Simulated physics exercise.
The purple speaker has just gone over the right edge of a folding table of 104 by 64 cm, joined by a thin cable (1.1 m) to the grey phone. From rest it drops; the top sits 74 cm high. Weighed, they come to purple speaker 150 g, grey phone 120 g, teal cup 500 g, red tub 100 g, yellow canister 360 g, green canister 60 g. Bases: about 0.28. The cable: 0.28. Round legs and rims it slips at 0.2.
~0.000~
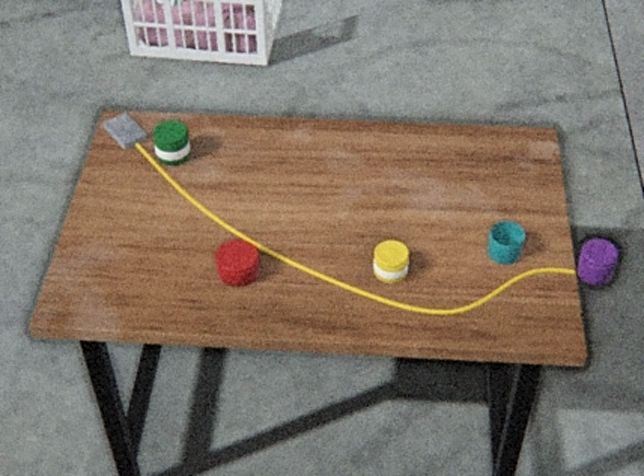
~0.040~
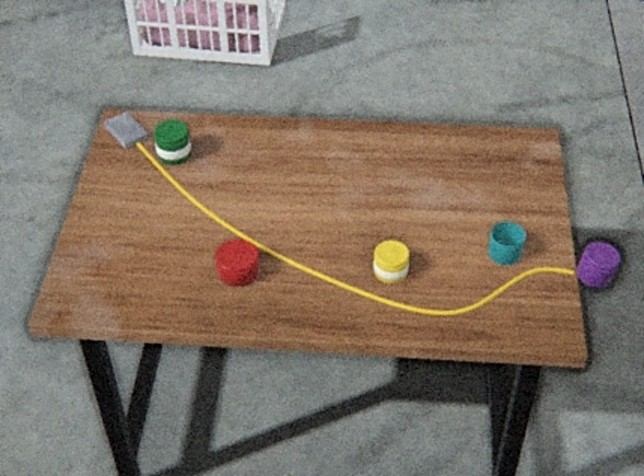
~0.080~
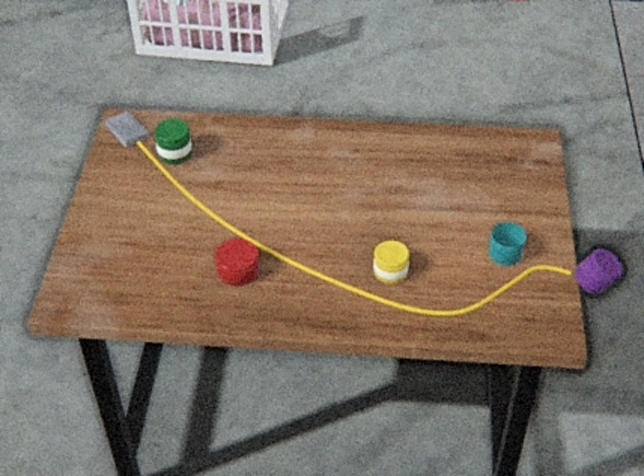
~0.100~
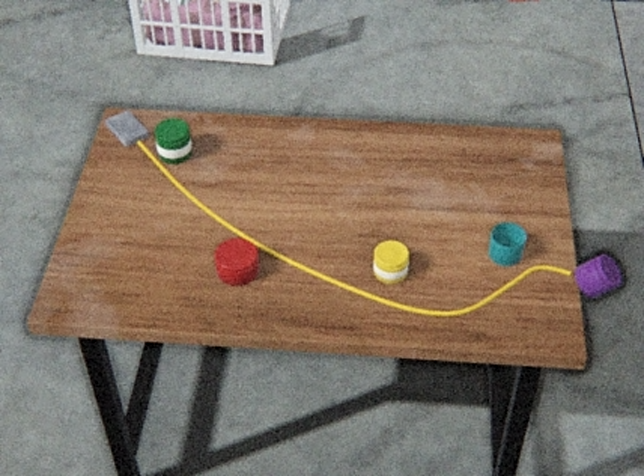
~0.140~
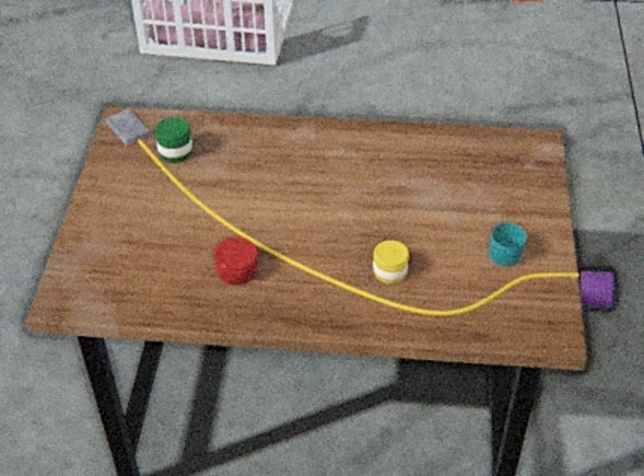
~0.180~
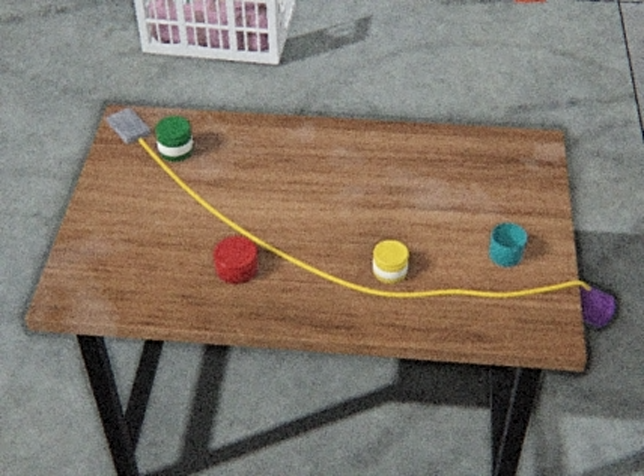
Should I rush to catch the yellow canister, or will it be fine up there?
It will be fine up there.
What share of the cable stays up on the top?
Around 35 percent.
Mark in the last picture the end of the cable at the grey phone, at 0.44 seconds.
At about (178, 163).
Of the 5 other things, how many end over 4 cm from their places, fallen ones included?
Tally: 2.
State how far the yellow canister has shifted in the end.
Yellow canister: 2 cm.
At 0.4 s, the cable's tail end at (178, 163); grey phone 12 cm off its start, purple speaker over the edge, green canister 6 cm off its start.
At 0.7 s, the cable's tail end at (216, 198); grey phone 26 cm off its start, purple speaker over the edge, green canister 7 cm off its start.
At 0.9 s, the cable's tail end at (304, 242); grey phone 48 cm off its start at (284, 226), purple speaker over the edge, green canister 7 cm off its start at (203, 125).
At 1.2 s, the cable's tail end at (377, 281); yellow canister 1 cm off its start, grey phone 66 cm off its start, purple speaker over the edge.
At 2.4 s, the cable's tail end at (378, 282); yellow canister 1 cm off its start at (398, 250), grey phone 67 cm off its start at (353, 272), purple speaker over the edge, green canister 7 cm off its start at (204, 125).
